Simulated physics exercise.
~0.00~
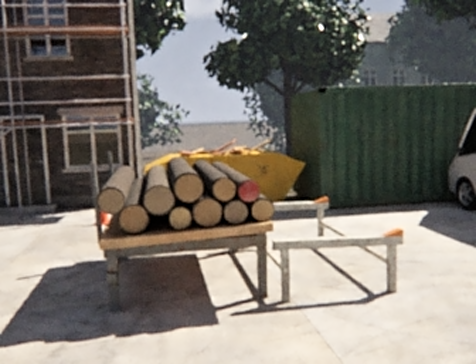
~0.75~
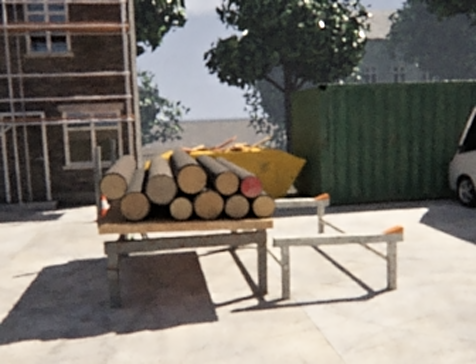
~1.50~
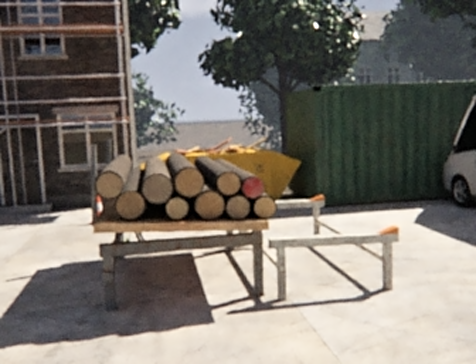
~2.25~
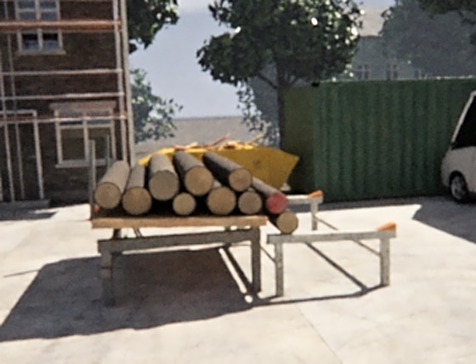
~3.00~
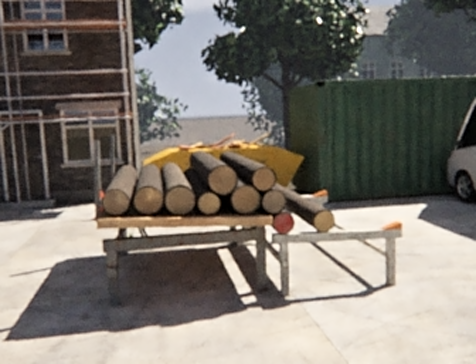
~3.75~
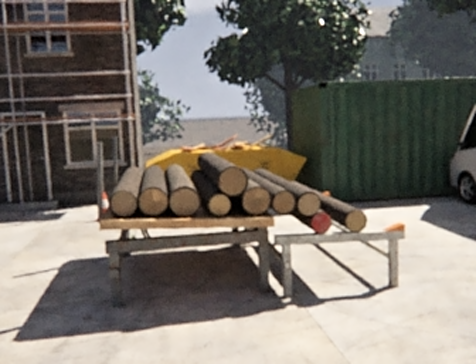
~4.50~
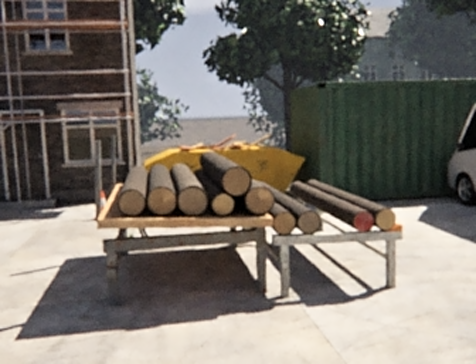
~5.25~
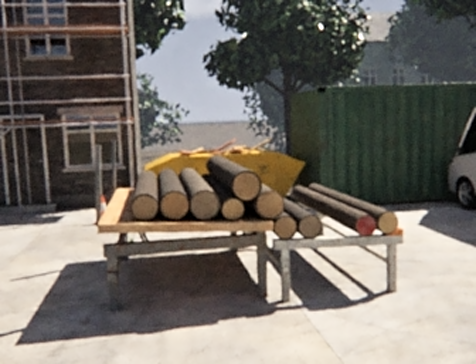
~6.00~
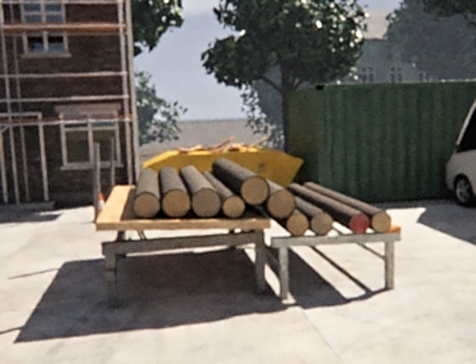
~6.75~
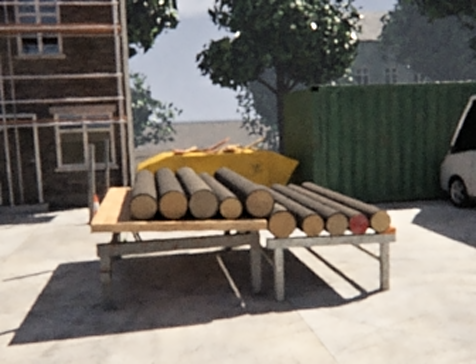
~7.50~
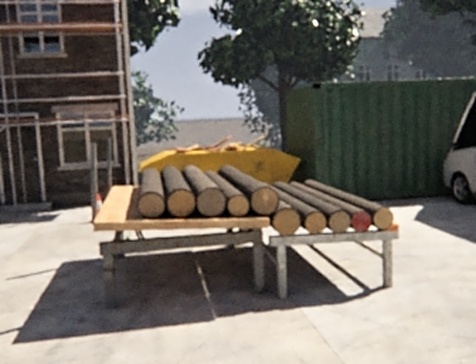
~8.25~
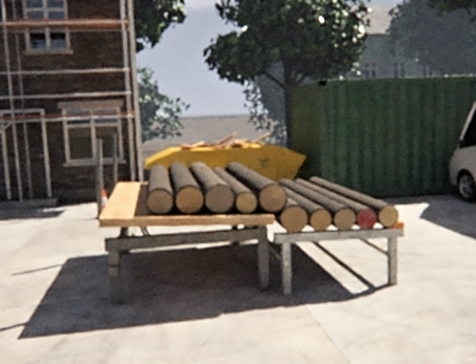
A wooden deck on metal legs stands in a sunlit paved yard, seen from the front by a slightly swaying camera, with a lower metal rack adjoining it on the right. Dark timber poles with pale cut ends lie piled on the deck, a red-ended one at the right, before a yellow skip, a green container and a scaffolded brick building. The pile spreads, and the red pole drops onto the rack behind another. Both roll right and halt at the far end, while more poles follow. Finally, the red pole rests on the rack, never passing the stop, with five poles still on the deck.
